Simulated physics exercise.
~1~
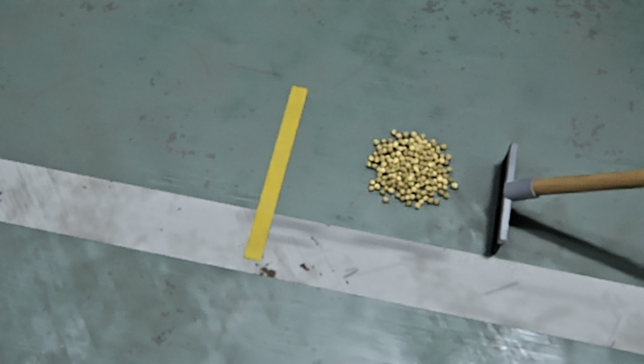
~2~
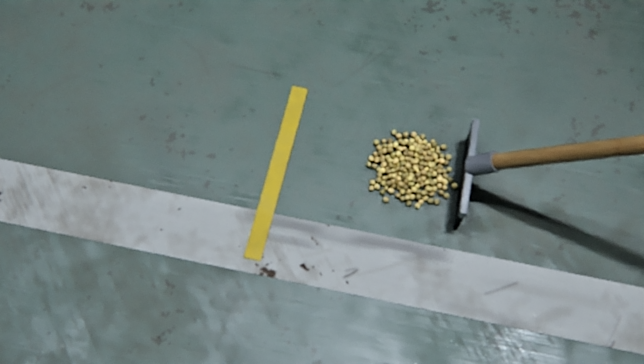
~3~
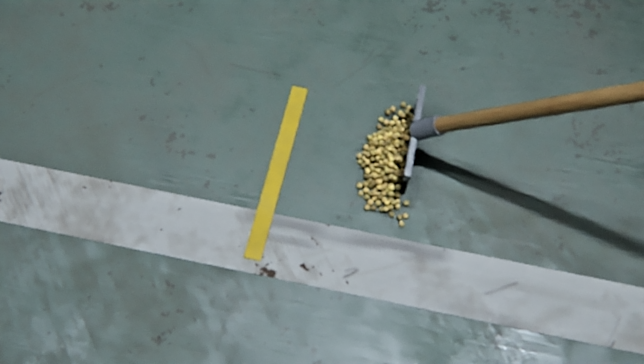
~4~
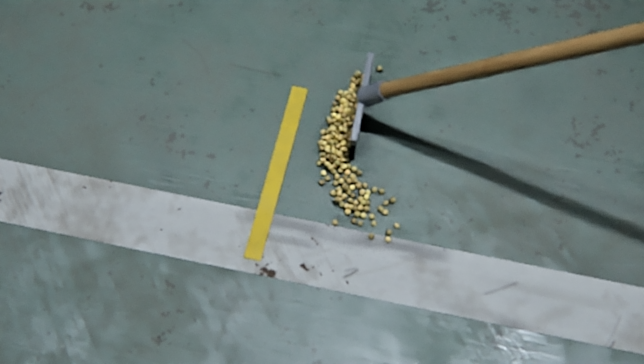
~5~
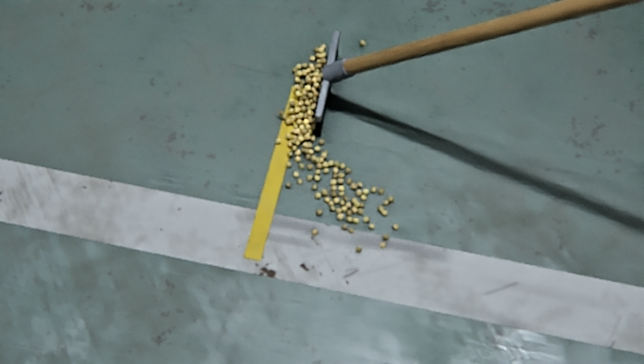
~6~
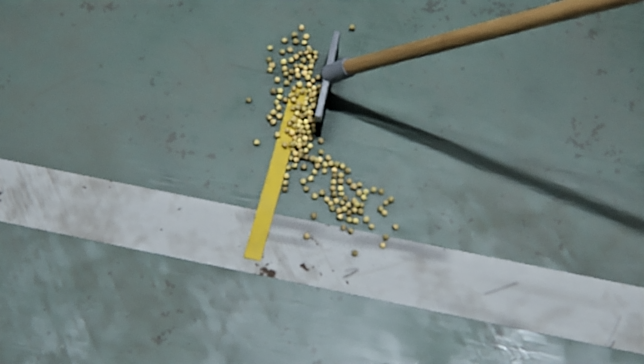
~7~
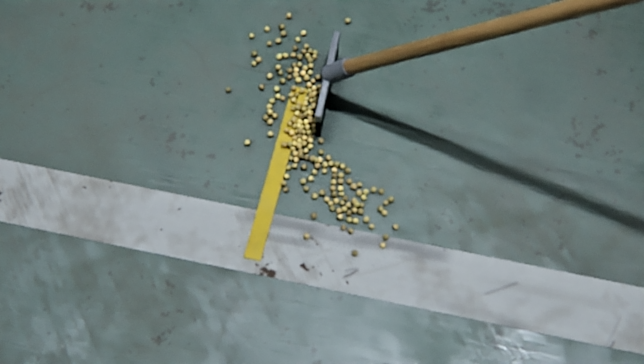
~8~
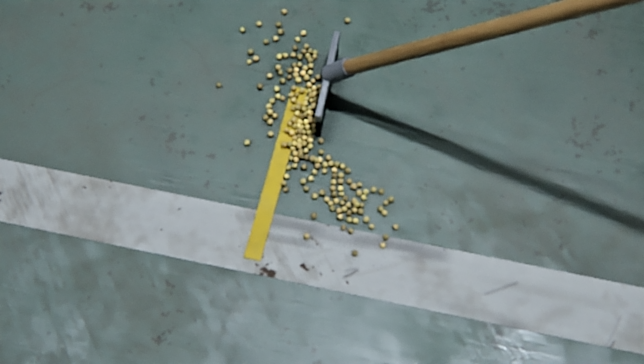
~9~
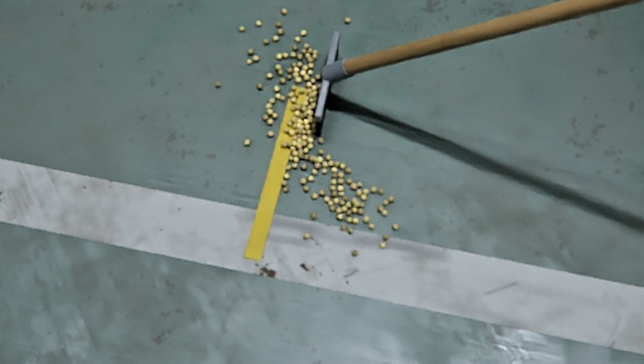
A squeegee with a wooden handle pushed a pile of small yellowish beans leftward and slightly upward across a grey-green floor, then stopped at a yellow strip, where some beans rolled on past its upper end before everything settled, scattered around the blade.
